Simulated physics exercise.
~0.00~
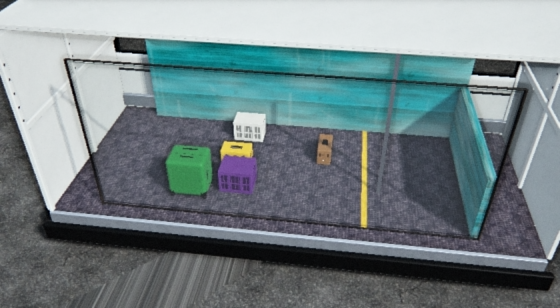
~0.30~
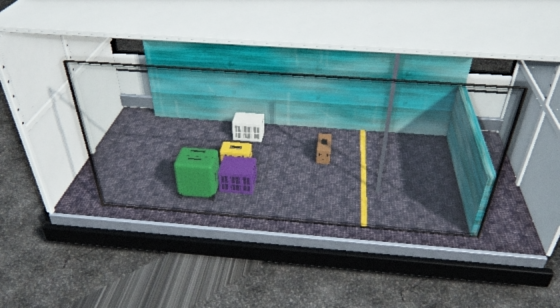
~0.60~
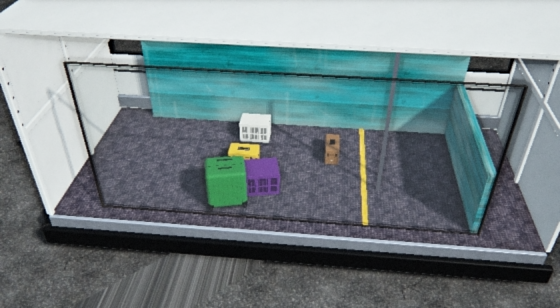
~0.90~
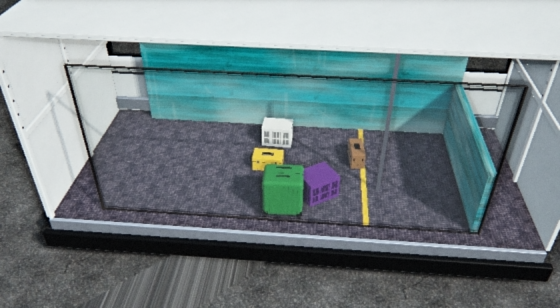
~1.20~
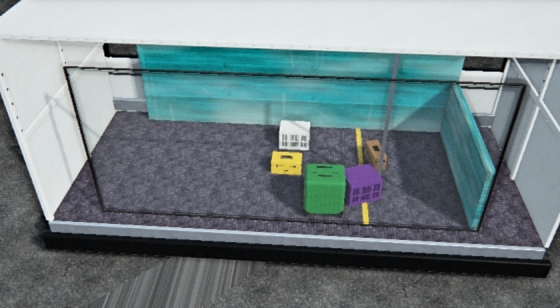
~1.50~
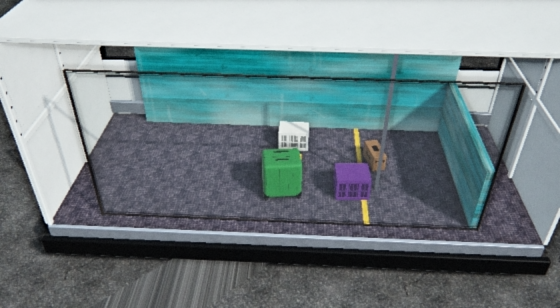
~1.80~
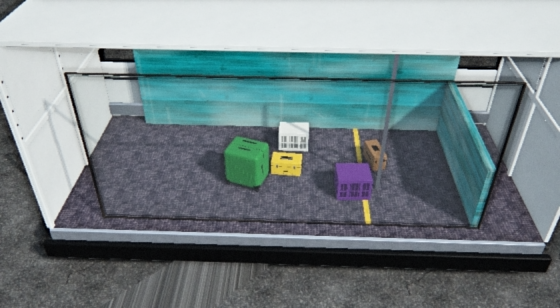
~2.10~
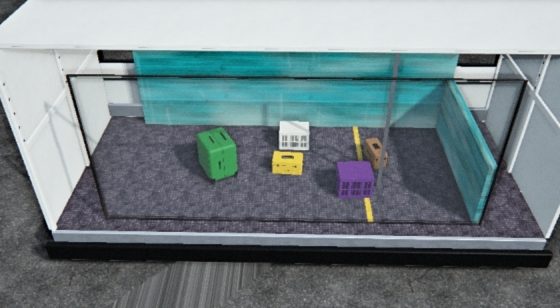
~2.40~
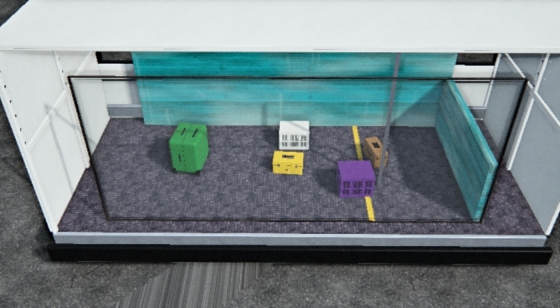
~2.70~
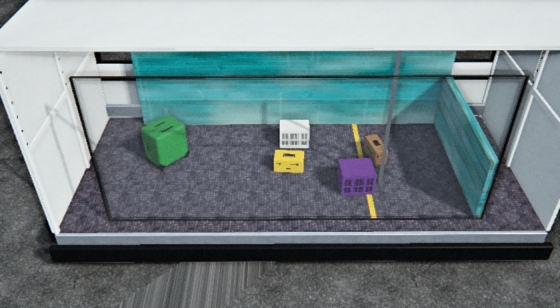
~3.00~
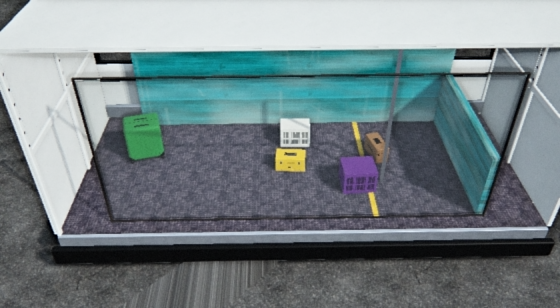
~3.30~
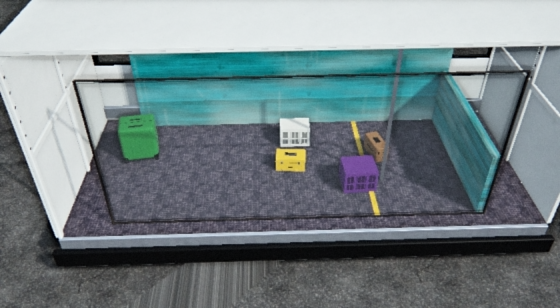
A green case slides right with the other boxes, then rolls back to the far left.
